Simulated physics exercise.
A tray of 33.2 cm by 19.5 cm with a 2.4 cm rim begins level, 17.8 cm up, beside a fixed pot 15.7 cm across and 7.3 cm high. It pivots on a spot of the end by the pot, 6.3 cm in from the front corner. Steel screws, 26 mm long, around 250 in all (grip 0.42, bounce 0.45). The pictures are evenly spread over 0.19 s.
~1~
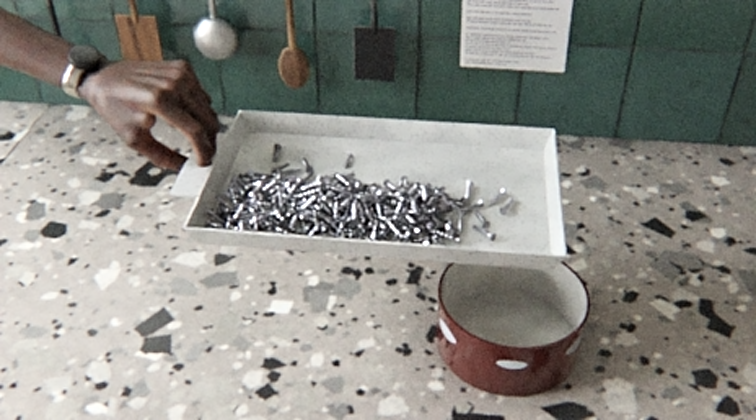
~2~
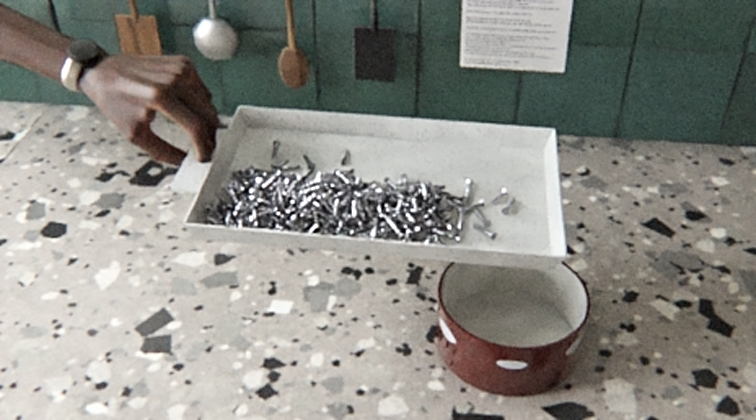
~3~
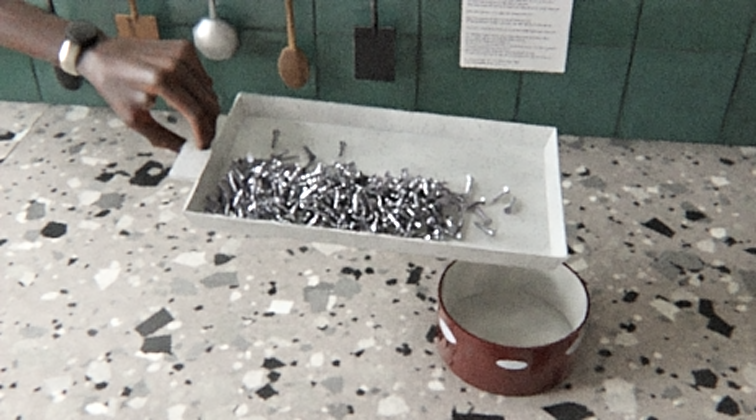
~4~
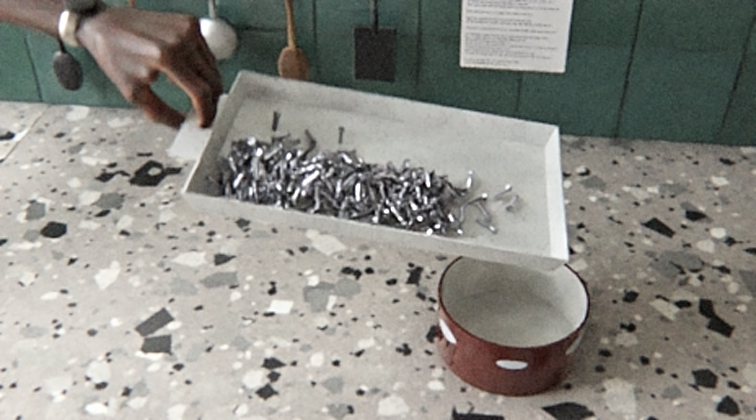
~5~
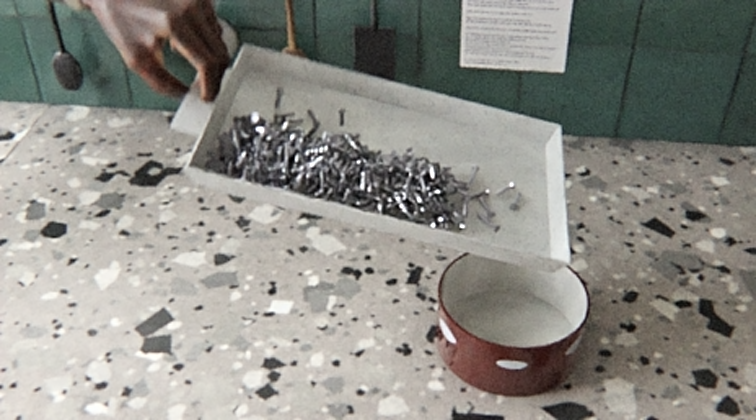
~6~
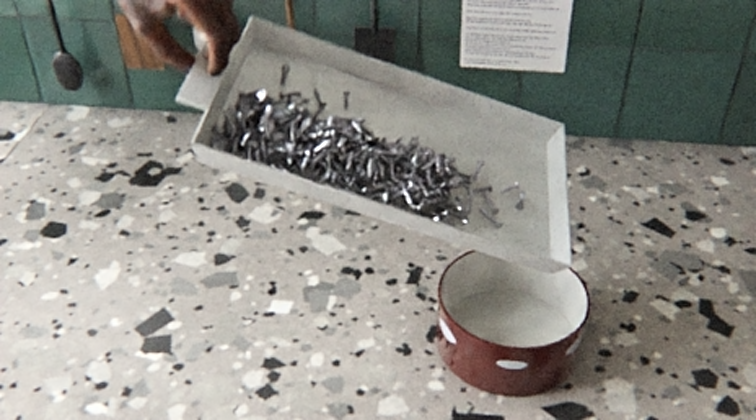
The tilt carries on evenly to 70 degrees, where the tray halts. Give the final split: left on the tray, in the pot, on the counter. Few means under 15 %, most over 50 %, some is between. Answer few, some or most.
Left on the tray: Few; in the pot: Few; on the counter: Most.
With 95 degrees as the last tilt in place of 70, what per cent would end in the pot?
It would be near 0 per cent.
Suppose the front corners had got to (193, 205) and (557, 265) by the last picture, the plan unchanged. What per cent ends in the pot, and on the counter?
Pot 5, counter 90.
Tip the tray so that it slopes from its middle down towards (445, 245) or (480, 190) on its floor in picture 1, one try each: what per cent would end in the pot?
About 0 and 5 per cent.
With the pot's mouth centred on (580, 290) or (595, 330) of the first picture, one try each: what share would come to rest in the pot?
About 20 and 70 per cent.
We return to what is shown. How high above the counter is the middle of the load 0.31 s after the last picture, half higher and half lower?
Some 28 cm.
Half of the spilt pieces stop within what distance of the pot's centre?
About 20 cm.
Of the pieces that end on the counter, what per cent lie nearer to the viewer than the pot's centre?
About 90 per cent.
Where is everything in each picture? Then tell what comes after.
In the first picture, tray tilt 0 degrees, front corners at (194, 223) and (556, 249); middle of the pieces at (345, 204); pot at (513, 293).
In the second picture, tray tilt 1 degrees, front corners at (194, 219) and (557, 250); middle of the pieces at (345, 202).
In the third picture, tray tilt 4 degrees, front corners at (194, 208) and (558, 251), lowest corner right front; middle of the pieces at (345, 195).
In the fourth picture, tray tilt 8 degrees, front corners at (194, 189) and (559, 253), lowest corner right front; middle of the pieces at (347, 183).
In the fifth picture, tray tilt 13 degrees, front corners at (197, 164) and (561, 255), lowest corner right front; middle of the pieces at (351, 169).
In the sixth picture, tray tilt 19 degrees, front corners at (203, 140) and (563, 257), lowest corner right front; middle of the pieces at (357, 155); pot at (513, 293).
Then, 0.18 s after the last picture, tilt 45 degrees; the tray holds 100 %, the pot 0 %.
Then, 0.31 s after the last picture, tilt 64 degrees; the tray holds 100 %, the pot 0 %.
Then, 0.56 s after the last picture, tilt 70 degrees; the tray holds 10 %, the pot 0 %.
In the end, tray 5 %, pot 5 %, counter 90 %.
